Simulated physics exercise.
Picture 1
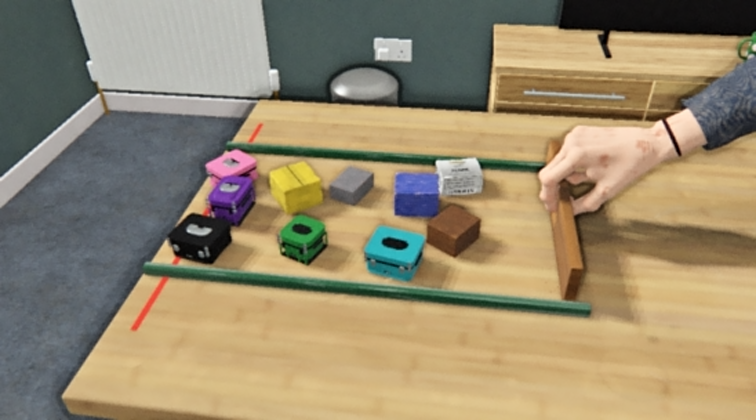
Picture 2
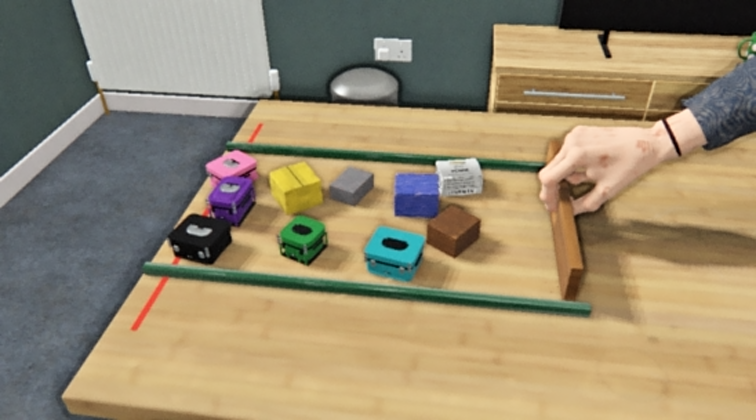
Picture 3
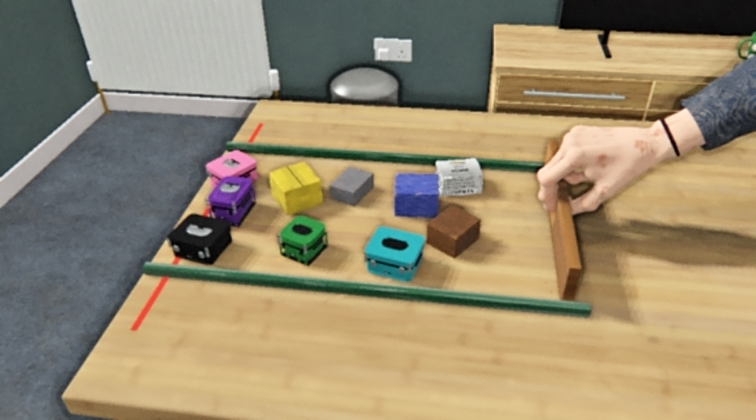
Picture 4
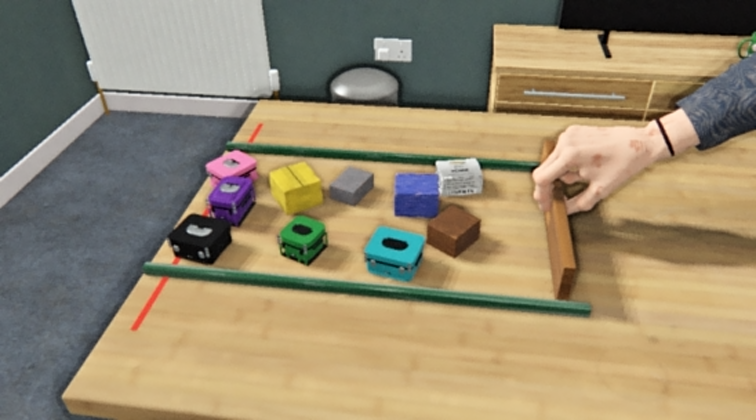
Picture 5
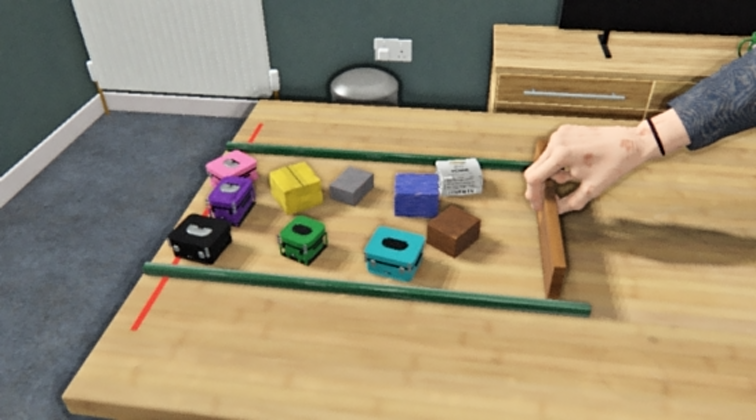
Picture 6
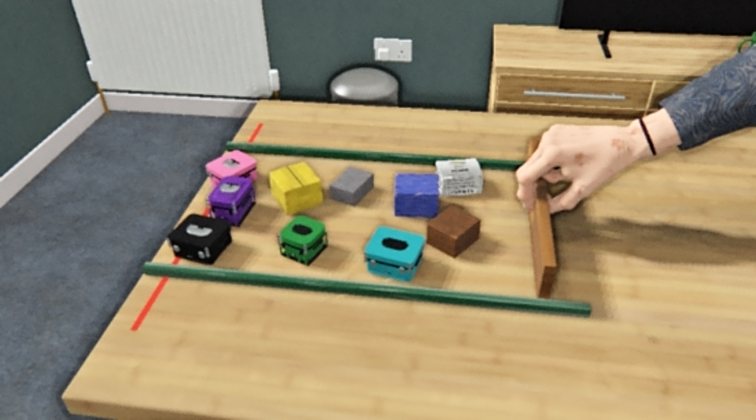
At first, a hand holds a wooden board upright at the right of a loose group of small coloured cases, boxes and blocks, between two green rods on a table. The board stays almost still, then the hand slides it slightly left towards the group, while the objects stay where they are.
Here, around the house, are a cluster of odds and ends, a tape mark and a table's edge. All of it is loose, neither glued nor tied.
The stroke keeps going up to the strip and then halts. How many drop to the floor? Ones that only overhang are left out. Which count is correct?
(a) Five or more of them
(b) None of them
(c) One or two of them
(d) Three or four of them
Option a: Five or more of them.
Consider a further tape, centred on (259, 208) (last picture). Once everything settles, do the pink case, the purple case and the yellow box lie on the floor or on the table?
The pink case? It does not stay. The purple case? It does not stay. The yellow box? It does not stay.
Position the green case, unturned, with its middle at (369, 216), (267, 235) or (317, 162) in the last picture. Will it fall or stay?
One after another, it fails to stay; fails to stay; fails to stay.
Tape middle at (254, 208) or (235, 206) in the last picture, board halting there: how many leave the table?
The first try gives 4 and the second gives 6.
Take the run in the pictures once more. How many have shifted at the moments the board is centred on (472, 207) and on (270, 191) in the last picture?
I make it 2 at the first spot and 10 at the other.
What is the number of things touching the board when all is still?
My count gives 4.
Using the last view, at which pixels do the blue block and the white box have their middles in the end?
I'd say approximately (199, 178) and then (217, 155).
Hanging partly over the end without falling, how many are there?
My count gives 4.
A little later, none off yet; pink case at rest near (233, 173); black case at rest near (202, 240); purple case at rest near (232, 200).
When it is over, the number that fall off is five or more; down, grey block, green case, yellow box, purple case, black case and pink case.
